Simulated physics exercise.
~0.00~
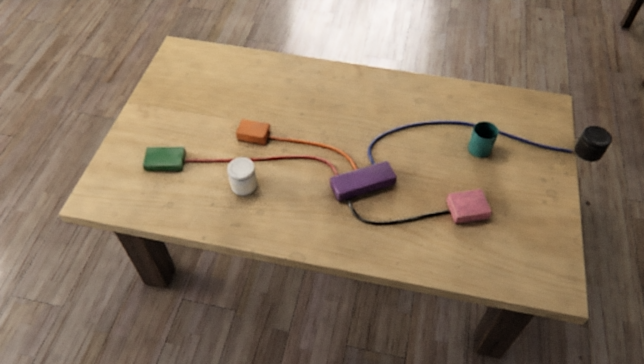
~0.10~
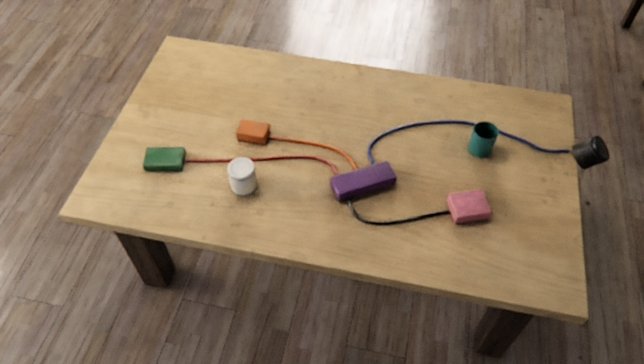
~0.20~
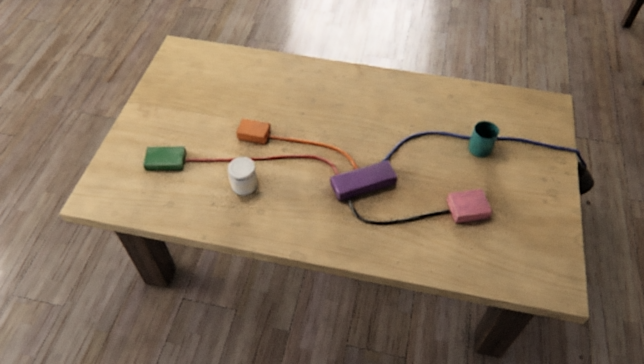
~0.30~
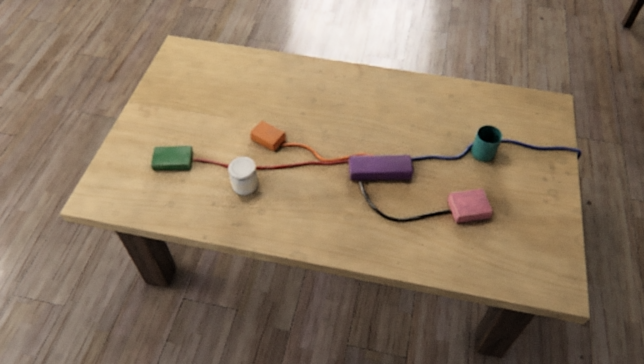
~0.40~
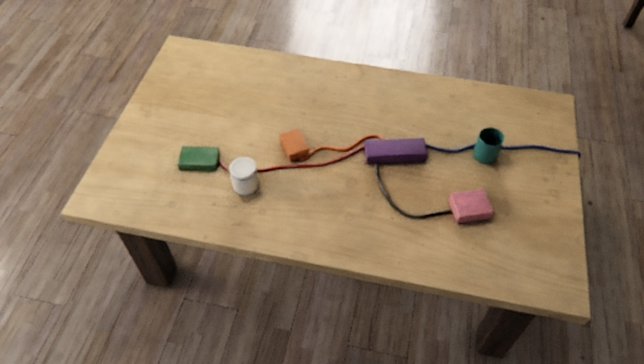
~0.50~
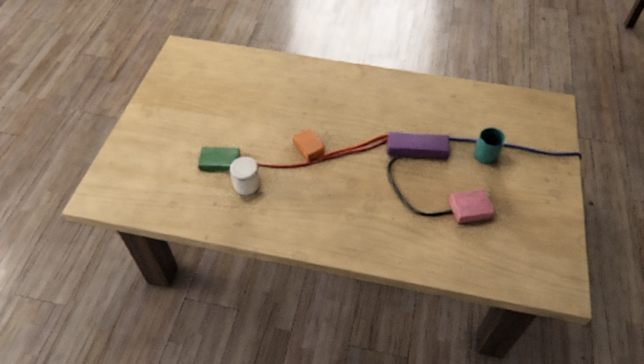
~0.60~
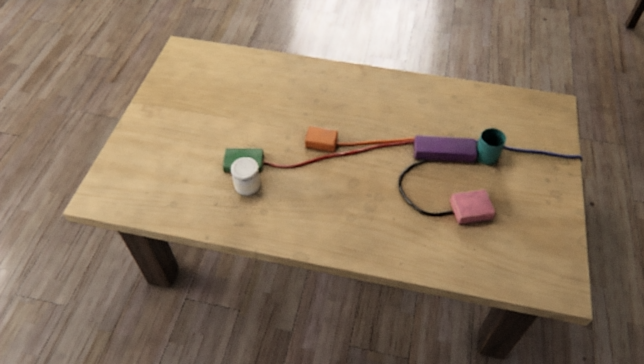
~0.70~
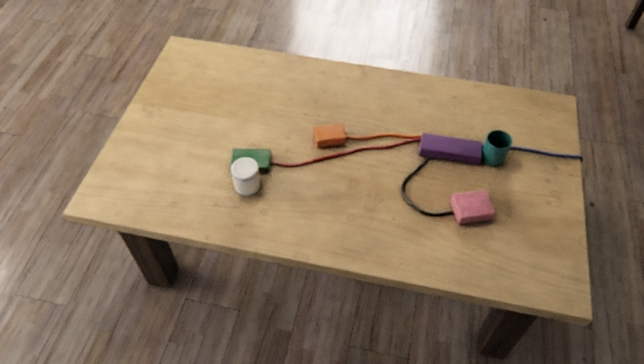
Black speaker falling off a table's right side, its cable dragging the purple strip, orange and green blocks rightward, pink block staying put.
